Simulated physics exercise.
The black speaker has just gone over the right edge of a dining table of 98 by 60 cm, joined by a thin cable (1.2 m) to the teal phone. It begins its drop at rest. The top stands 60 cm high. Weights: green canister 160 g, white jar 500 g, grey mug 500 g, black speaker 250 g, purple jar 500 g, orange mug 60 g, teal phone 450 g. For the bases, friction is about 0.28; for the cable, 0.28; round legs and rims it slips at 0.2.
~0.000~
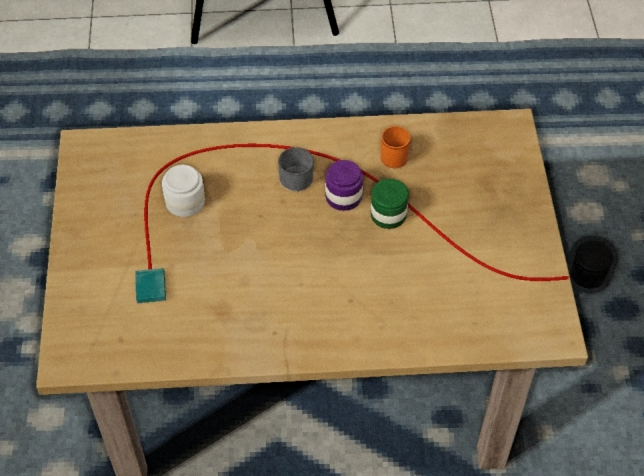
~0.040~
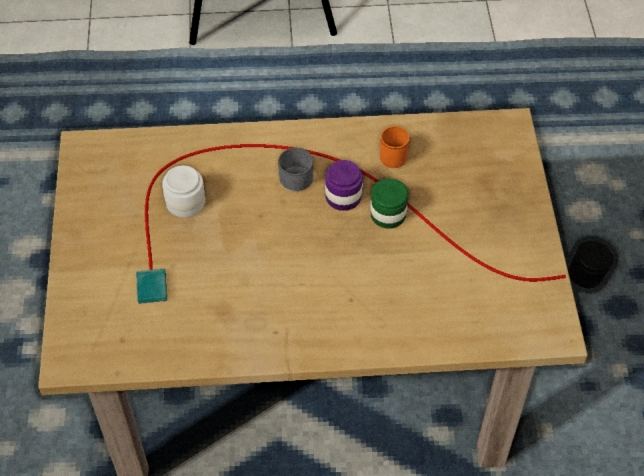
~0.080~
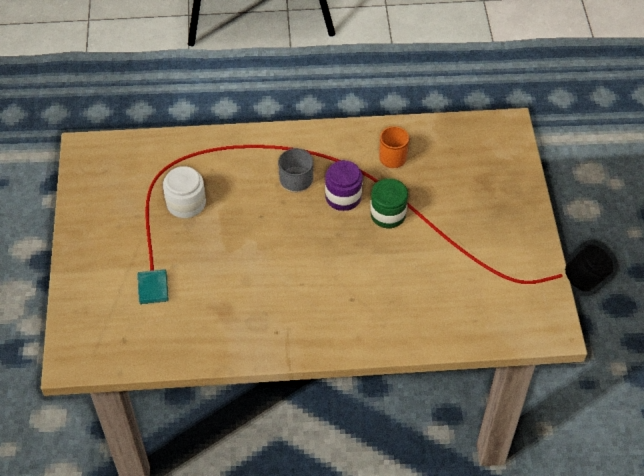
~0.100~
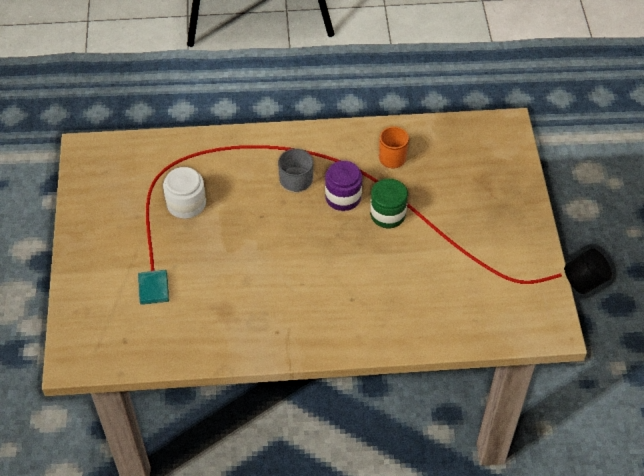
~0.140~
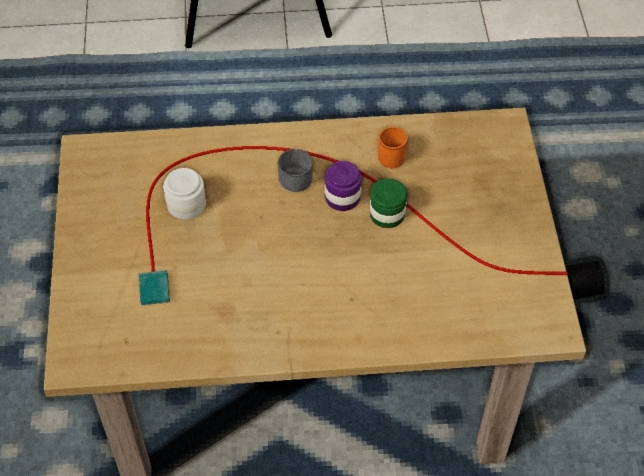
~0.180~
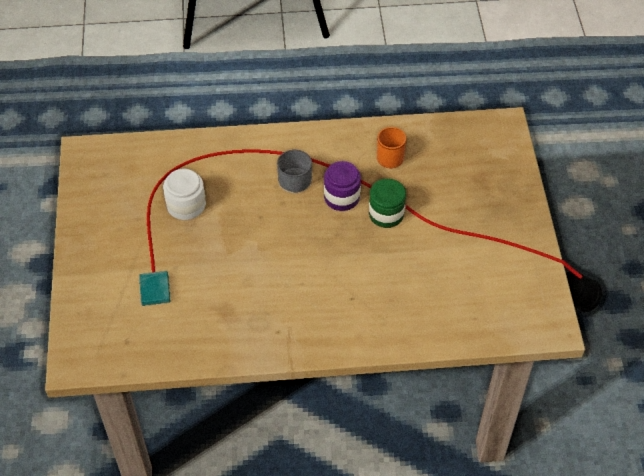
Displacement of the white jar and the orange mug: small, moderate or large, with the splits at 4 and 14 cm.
White jar: Moderate, orange mug: Small.
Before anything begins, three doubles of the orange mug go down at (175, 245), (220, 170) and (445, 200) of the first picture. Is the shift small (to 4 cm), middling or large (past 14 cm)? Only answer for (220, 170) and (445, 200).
In that order: Large, middling.
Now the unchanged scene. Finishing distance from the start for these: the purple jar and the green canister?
Purple jar: 0 cm; green canister: 0 cm.
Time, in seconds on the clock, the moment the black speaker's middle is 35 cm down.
Time: 0.50 s.
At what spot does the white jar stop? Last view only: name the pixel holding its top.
End position in the last picture: Approx. (223, 201).
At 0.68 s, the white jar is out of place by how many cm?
I'd put the white jar at some 8 cm.
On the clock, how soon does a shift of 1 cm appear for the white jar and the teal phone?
For the white jar it's 0.30 s, while the teal phone gets there at 0.32 s.
At 0.4 s, the cable's tail end at (162, 258); white jar 5 cm off its start, black speaker over the edge, teal phone 4 cm off its start.
At 0.7 s, the cable's tail end at (172, 250); white jar 7 cm off its start, black speaker over the edge, teal phone 6 cm off its start.
At 0.9 s, the cable's tail end at (179, 242); white jar 8 cm off its start at (216, 200), black speaker over the edge, teal phone 8 cm off its start at (170, 252).
At 1.2 s, the cable's tail end at (185, 235); white jar 9 cm off its start, orange mug 1 cm off its start, black speaker over the edge.
At 2.4 s, the cable's tail end at (199, 222); white jar 9 cm off its start at (223, 201), orange mug 1 cm off its start at (392, 134), black speaker over the edge, teal phone 14 cm off its start at (186, 230).
